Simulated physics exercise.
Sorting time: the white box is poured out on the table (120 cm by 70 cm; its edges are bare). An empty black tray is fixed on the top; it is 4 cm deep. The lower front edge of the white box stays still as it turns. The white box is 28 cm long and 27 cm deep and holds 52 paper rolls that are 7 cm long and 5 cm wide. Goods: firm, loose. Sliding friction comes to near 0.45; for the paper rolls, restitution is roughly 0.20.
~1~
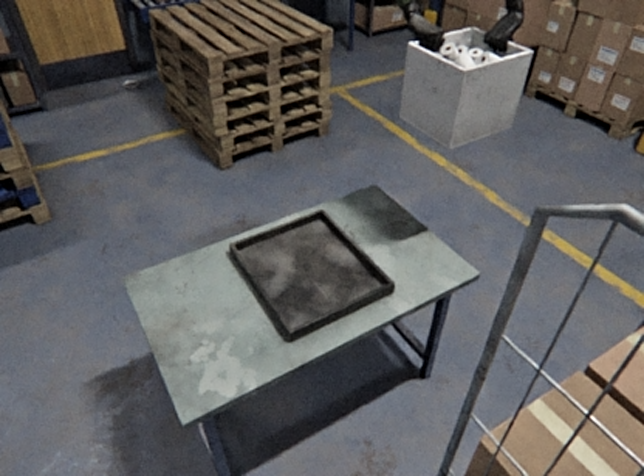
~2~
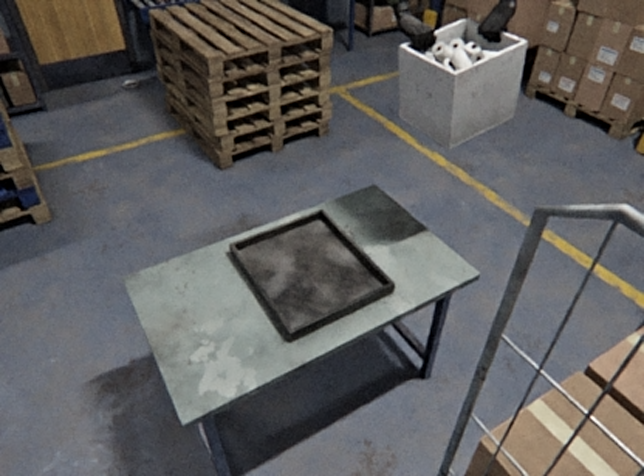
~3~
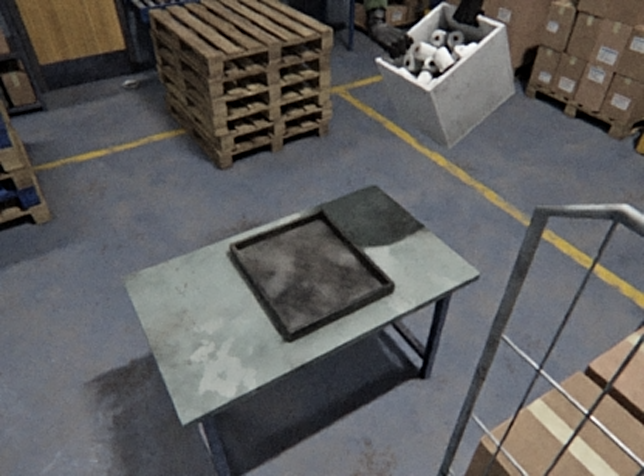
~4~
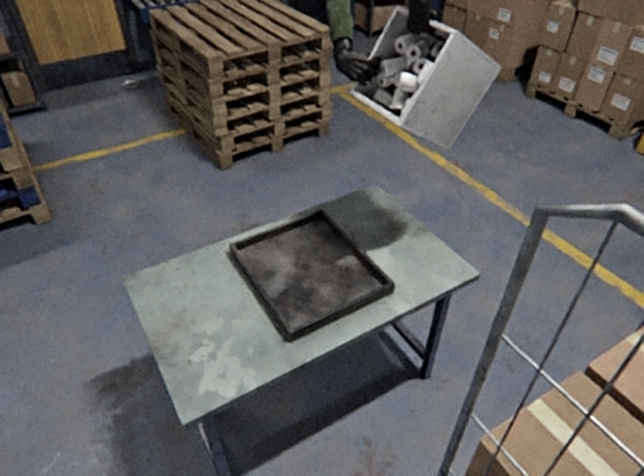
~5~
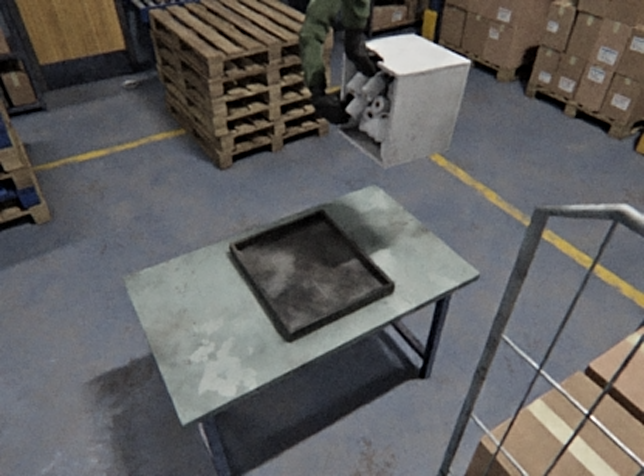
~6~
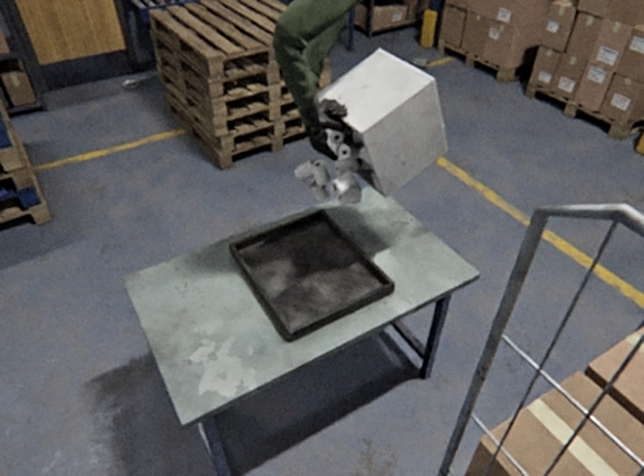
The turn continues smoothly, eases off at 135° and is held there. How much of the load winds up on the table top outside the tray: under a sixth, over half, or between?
Outside the tray, on the table top, you'd find just a sprinkling of them at the end.
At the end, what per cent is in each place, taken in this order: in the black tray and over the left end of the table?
Estimate: 85 % then 0 %.
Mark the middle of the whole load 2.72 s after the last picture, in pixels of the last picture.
Near (310, 264).
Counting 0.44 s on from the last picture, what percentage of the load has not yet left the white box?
0 %.
Then, 0.44 s after the last picture, tilt 135°; 1 still in the white box, 27 in the black tray, 17 on the table top outside the tray and 7 in the air.
Then, 0.98 s after the last picture, tilt 135°; 43 in the black tray and 9 on the table top outside the tray.
Then, 1.74 s after the last picture, tilt 135°; 44 in the black tray, 6 on the table top outside the tray and 2 over the table's other edges.
Outcome (2.72 s after the last picture), 44 in the black tray, 4 on the table top outside the tray, 1 over the left end of the table and 3 over the table's other edges. Asked share, 4 of 52, 8 per cent.
